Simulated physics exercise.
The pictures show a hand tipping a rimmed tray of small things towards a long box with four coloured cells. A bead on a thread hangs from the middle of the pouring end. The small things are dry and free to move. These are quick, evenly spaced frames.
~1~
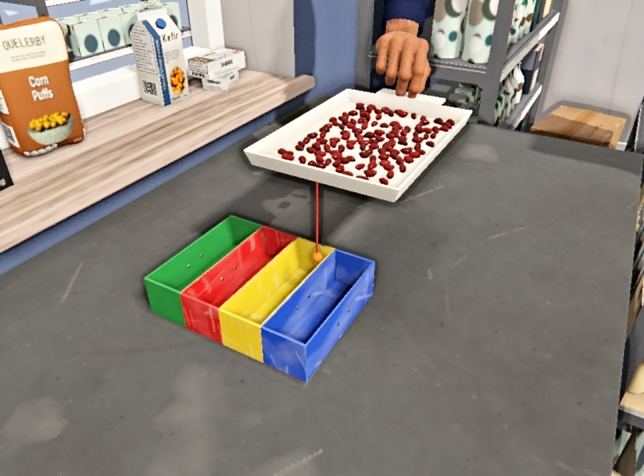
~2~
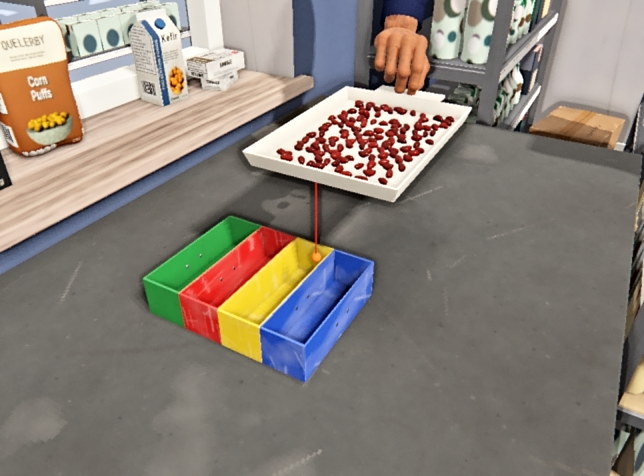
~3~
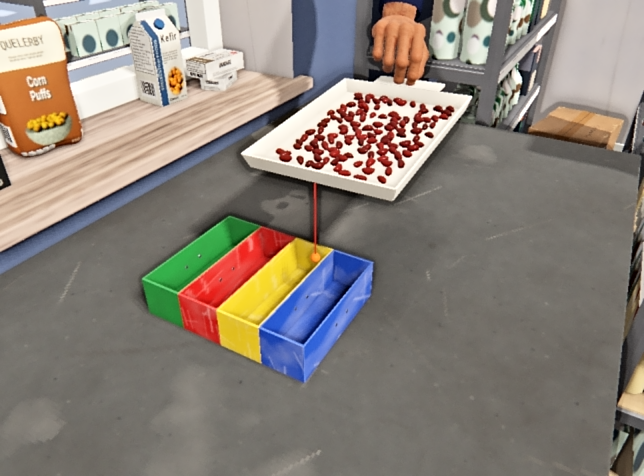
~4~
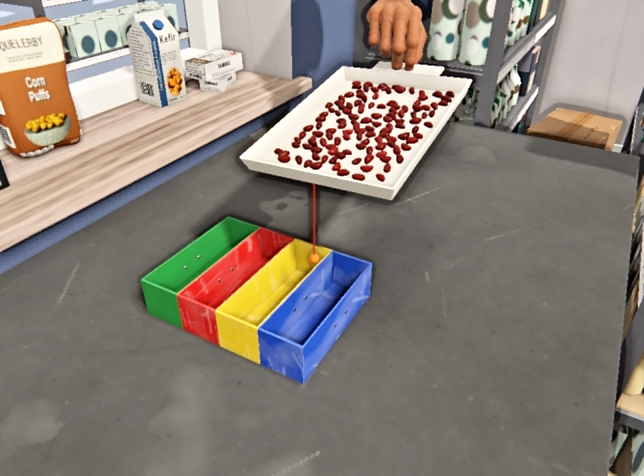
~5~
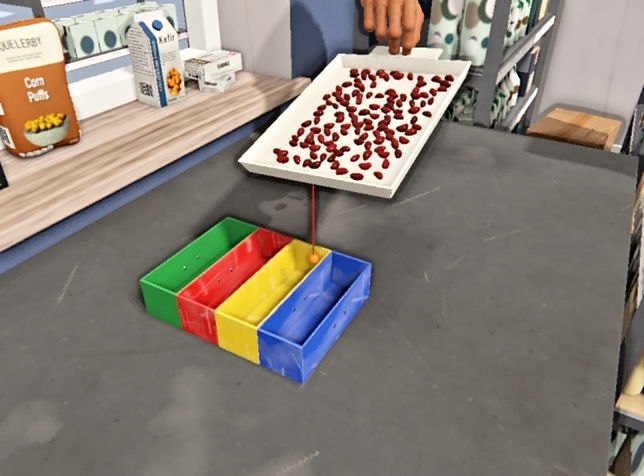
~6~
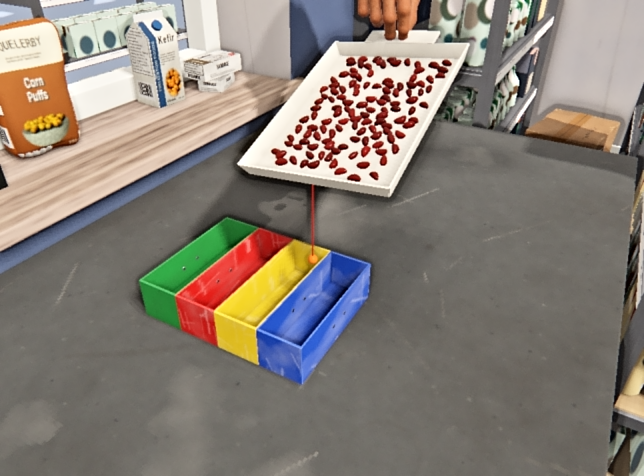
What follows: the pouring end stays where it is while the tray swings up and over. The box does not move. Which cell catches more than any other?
Fullest: The red cell.
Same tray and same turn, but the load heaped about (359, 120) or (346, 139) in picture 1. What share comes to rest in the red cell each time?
In turn 50 and 50 in a hundred.
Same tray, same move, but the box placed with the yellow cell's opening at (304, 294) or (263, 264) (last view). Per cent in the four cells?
First some 100, then 90 per cent.
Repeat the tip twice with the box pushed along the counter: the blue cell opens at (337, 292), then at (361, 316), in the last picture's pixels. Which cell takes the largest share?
In turn: That red cell; the green one.
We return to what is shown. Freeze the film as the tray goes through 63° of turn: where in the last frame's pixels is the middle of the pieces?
Close to (284, 161).
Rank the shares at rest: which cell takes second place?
In second place: The yellow one.
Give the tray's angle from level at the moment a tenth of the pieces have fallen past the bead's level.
Near 75 degrees.
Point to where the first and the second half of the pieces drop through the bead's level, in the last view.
First near (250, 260), later near (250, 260).
Just after the last frame, tray tipped steeply; almost all on the tray; about a tenth falling or outside the box.
A moment on, tray tipped past a quarter turn; roughly a quarter on the tray; roughly a third in the red cell; roughly a quarter in the yellow cell; about a tenth in the green cell; about a tenth in the blue cell; roughly a quarter falling or outside the box.
Further on, tray tipped past a quarter turn; roughly half in the red cell; roughly a third in the yellow cell; about a tenth in the blue cell; about a tenth in the green cell; just a few falling or outside the box.
When it is over, tray tipped past a quarter turn; roughly half in the red cell; roughly a third in the yellow cell; about a tenth in the blue cell; about a tenth in the green cell; just a few outside the box.
